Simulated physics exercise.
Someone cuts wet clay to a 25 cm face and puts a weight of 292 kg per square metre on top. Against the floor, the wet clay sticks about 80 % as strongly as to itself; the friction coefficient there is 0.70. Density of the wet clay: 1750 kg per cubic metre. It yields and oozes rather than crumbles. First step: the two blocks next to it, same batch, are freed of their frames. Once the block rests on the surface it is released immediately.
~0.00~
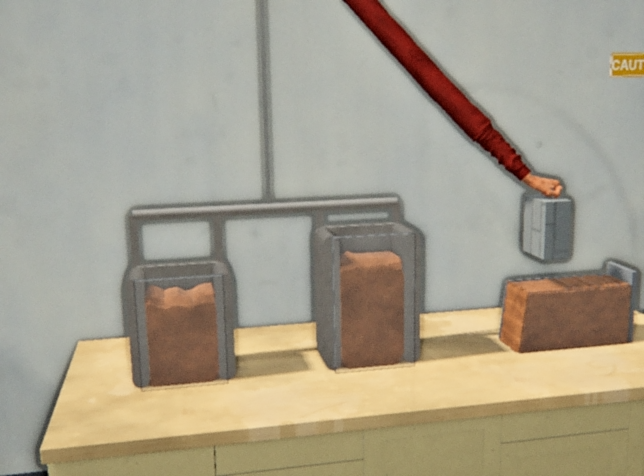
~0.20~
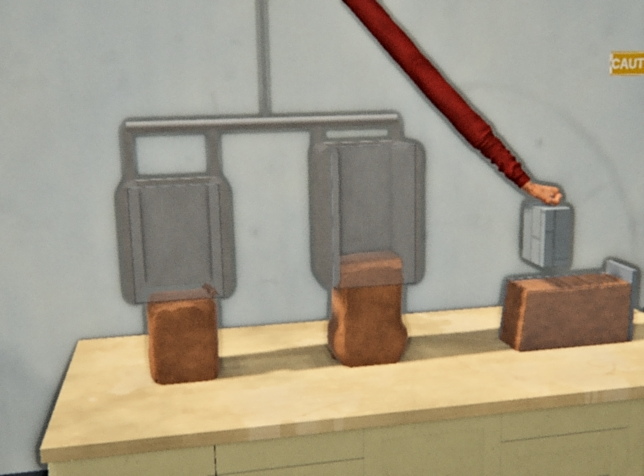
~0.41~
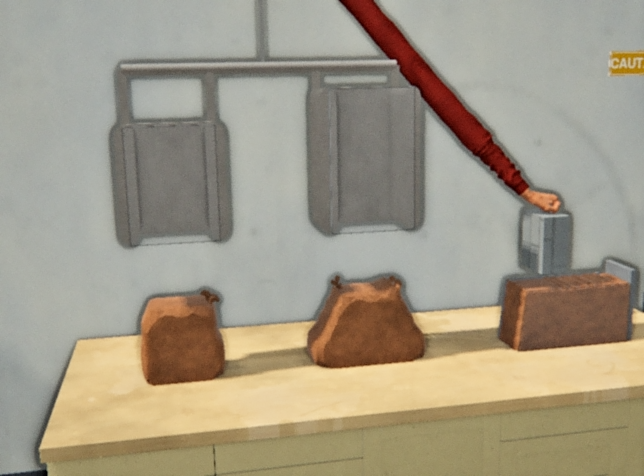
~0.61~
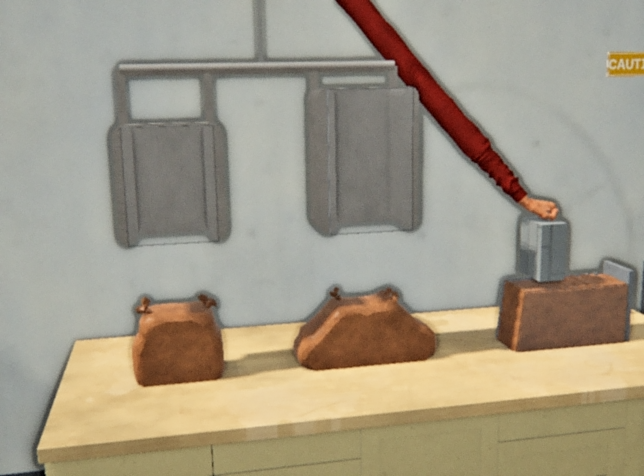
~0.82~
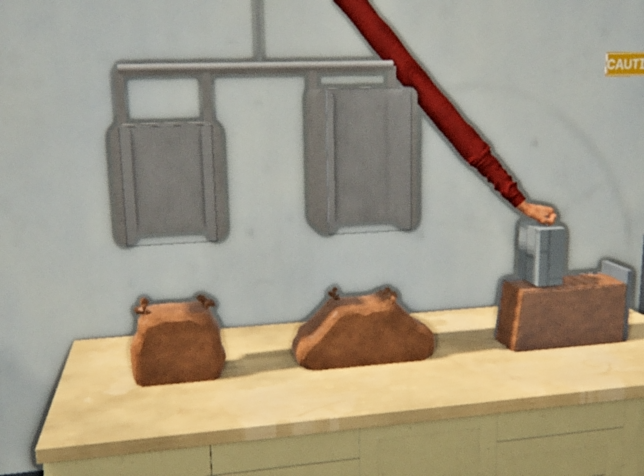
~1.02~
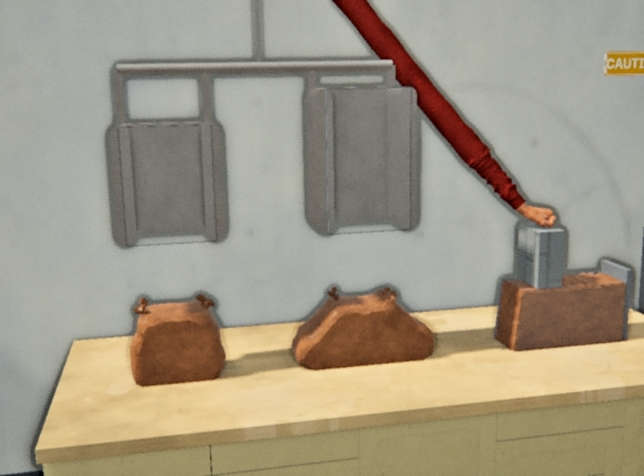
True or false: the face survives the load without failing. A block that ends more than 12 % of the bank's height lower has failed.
False.
After 1.18 s, the block is down by 10 % of the bank's height and leans 3 degrees.
After 1.36 s, the block is down by 34 % of the bank's height and leans 16 degrees.
After 1.55 s, the block is down by 61 % of the bank's height and leans 37 degrees.
After 1.74 s, the block is down by 64 % of the bank's height and leans 37 degrees.
After 2.04 s, at the end, the block is down by 64 % of the bank's height and leans 37 degrees.
